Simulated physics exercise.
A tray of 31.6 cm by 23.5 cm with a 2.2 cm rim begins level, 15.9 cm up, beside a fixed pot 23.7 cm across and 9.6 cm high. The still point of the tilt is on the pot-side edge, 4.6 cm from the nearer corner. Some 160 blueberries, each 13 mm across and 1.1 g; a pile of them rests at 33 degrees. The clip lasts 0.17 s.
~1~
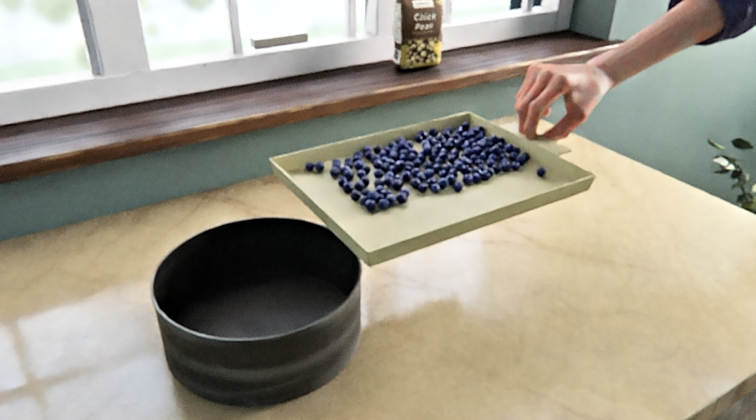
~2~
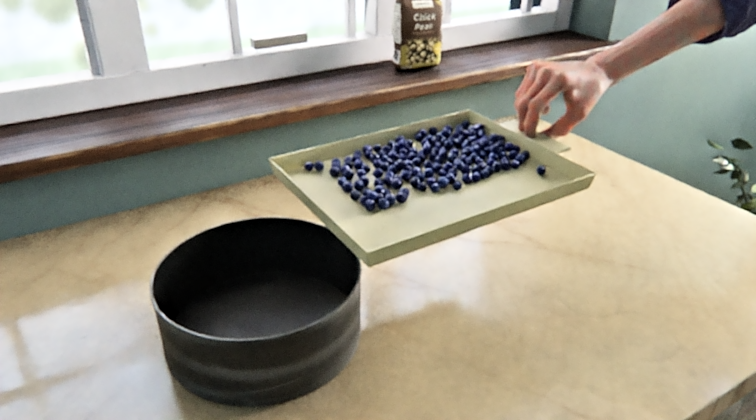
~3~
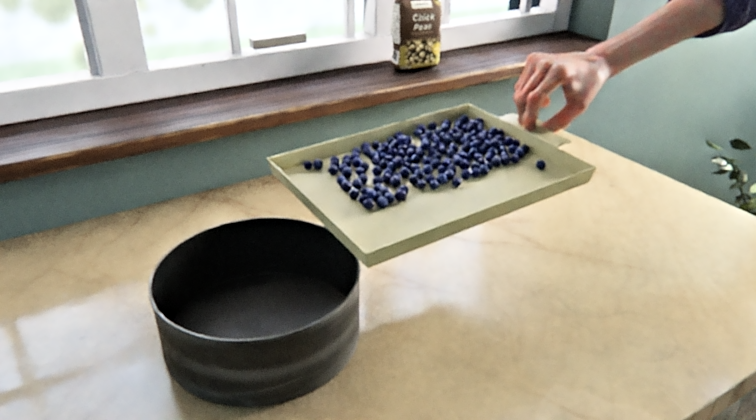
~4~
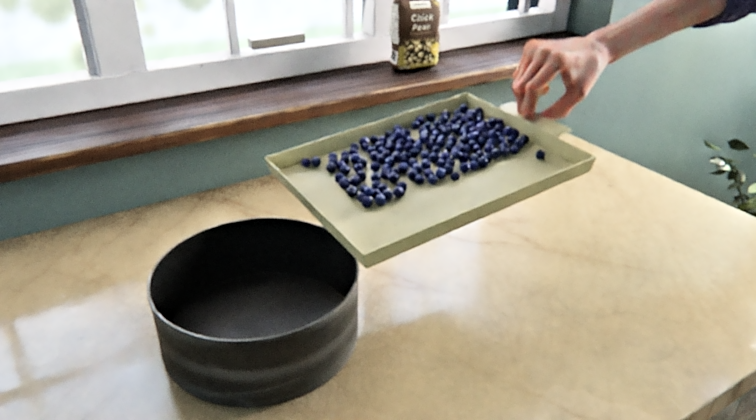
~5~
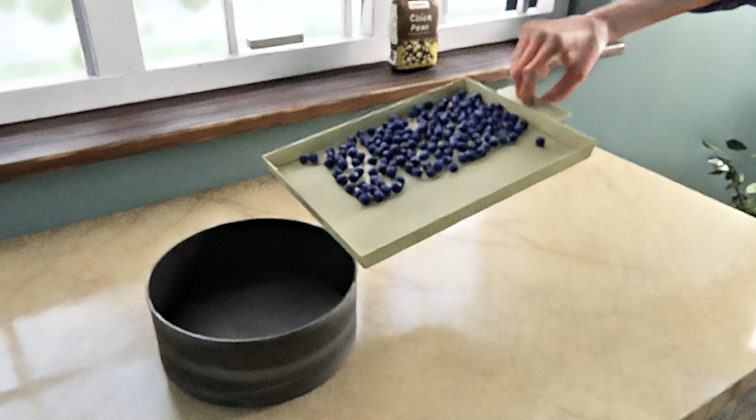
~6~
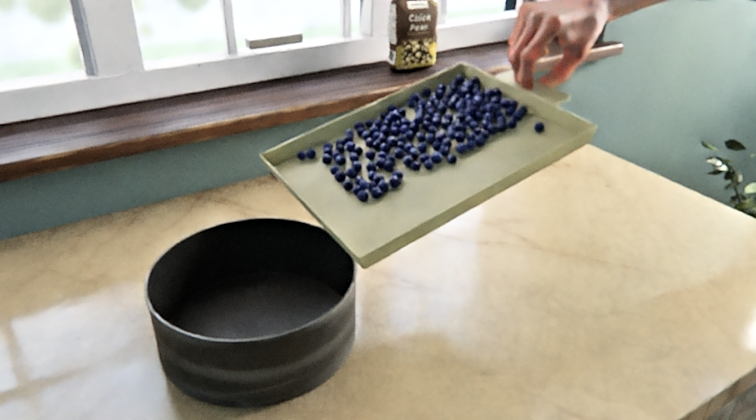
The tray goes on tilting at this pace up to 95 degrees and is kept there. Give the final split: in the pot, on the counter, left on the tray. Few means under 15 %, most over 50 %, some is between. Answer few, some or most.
Pot: Most, counter: Some, tray: Few.
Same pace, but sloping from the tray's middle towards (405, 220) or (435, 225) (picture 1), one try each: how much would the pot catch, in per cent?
Some 5 and 0 per cent.
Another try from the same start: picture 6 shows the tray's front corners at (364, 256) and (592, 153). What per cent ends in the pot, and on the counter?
Pot 0, counter 100.
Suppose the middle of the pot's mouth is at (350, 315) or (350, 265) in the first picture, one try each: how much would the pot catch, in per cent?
Some 75 and 45 per cent.
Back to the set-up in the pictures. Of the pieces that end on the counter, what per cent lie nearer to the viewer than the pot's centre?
Some 100 per cent.
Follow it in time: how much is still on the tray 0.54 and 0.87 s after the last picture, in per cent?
About 80, 10.
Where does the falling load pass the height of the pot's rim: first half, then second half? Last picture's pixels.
First near (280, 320), later near (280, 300).
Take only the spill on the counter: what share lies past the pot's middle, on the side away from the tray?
Some 70 per cent.
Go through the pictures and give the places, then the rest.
Tray tilt 0 degrees, front corners at (370, 248) and (592, 174); middle of the pieces at (434, 158); pot at (259, 269), in the first frame.
Tray tilt 1 degrees, front corners at (369, 249) and (592, 172); middle of the pieces at (433, 157), in the second frame.
Tray tilt 2 degrees, front corners at (367, 250) and (592, 166); middle of the pieces at (432, 153), in the third frame.
Tray tilt 5 degrees, front corners at (365, 251) and (592, 156), lowest corner left front; middle of the pieces at (431, 146), in the fourth frame.
Tray tilt 9 degrees, front corners at (363, 252) and (592, 141), lowest corner left front; middle of the pieces at (429, 136), in the fifth frame.
Tray tilt 13 degrees, front corners at (361, 253) and (592, 126), lowest corner left front; middle of the pieces at (427, 126); pot at (253, 270), in the sixth frame.
Then, 0.32 s after the last picture, tilt 53 degrees; the tray holds 100 %, the pot 0 %.
Then, 0.54 s after the last picture, tilt 80 degrees; the tray holds 80 %, the pot 0 %.
Then, 0.87 s after the last picture, tilt 95 degrees; the tray holds 10 %, the pot 50 %.
In the end, pot 65 %, counter 35 %, tray 0 %.
